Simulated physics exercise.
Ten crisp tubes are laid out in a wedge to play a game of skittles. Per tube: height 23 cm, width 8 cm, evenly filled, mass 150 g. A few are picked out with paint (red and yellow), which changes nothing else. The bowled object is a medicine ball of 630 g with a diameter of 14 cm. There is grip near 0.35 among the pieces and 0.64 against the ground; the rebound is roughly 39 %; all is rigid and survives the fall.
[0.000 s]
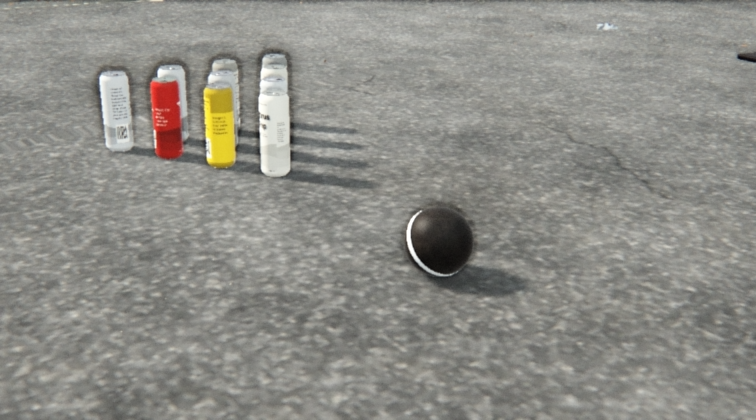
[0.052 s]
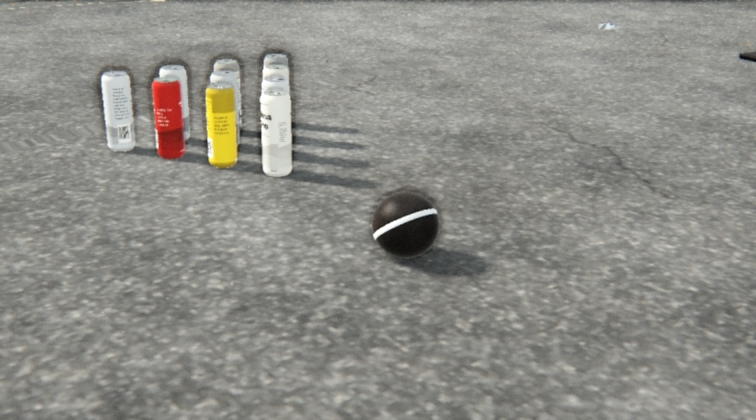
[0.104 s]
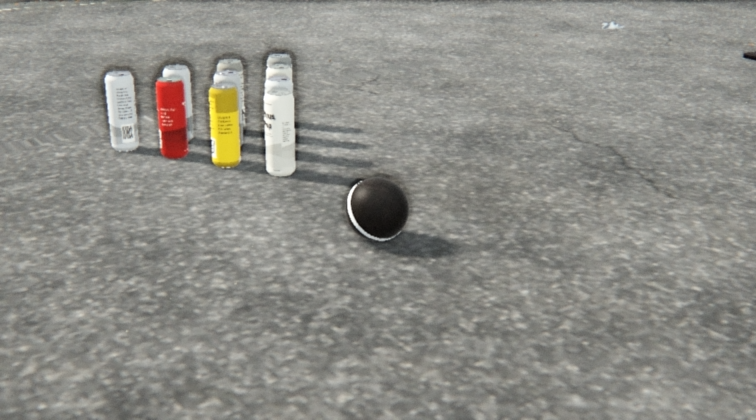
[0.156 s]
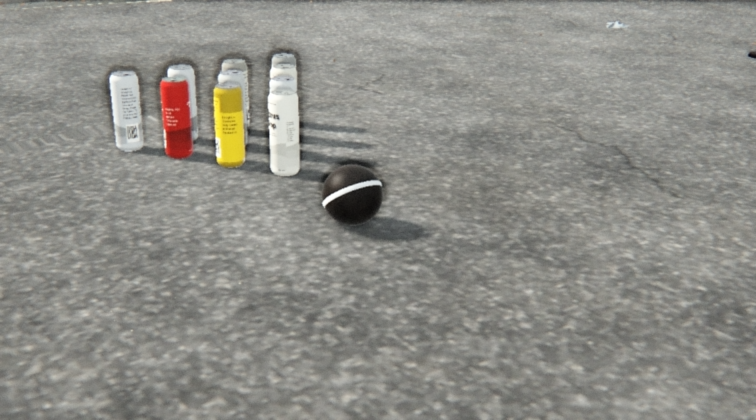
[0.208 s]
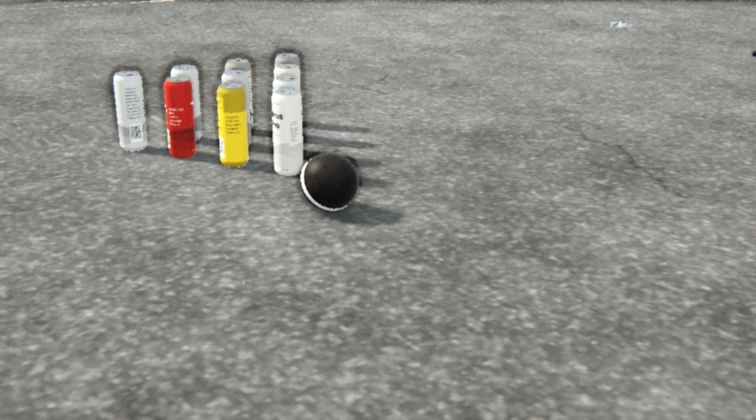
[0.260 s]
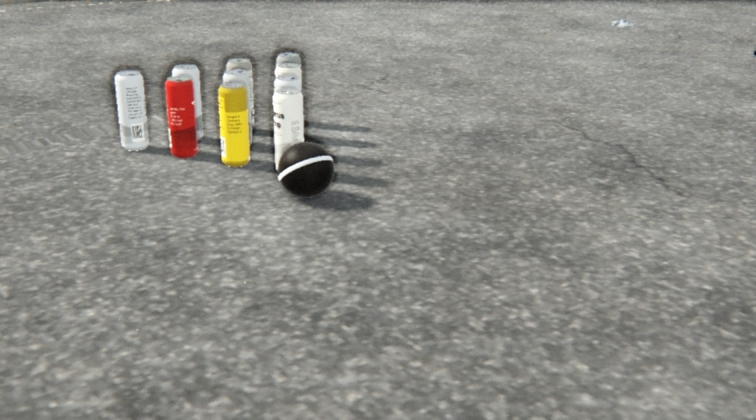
In the video, a black ball with a white stripe rolls leftward and away across grey pavement toward a cluster of upright tubes, mostly white with one red and one yellow, which remain standing as it draws close.
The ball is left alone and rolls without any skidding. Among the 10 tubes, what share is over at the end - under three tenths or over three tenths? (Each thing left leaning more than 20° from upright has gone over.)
I would say over three tenths of them.
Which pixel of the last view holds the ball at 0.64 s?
It should be about (192, 132) in pixels.
After 0.42 s, ball still moving; none of the 10 tubes over, 3 disturbed; yellow tube leaning 11°.
After 0.64 s, ball still moving; 3 of the 10 tubes over; yellow tube leaning 11°; red tube leaning 4°.
After 0.98 s, ball still moving; 7 of the 10 tubes over; yellow tube leaning 73°; red tube leaning 37°.
After 1.36 s, ball still moving; 7 of the 10 tubes over; red tube lying flat; yellow tube lying flat.
At rest (2.8 s), ball at rest; 7 of the 10 tubes over; red tube lying flat; yellow tube lying flat. That is 70 per cent. As the last picture would show them, middles, red tube near (116, 122), yellow tube near (216, 117).
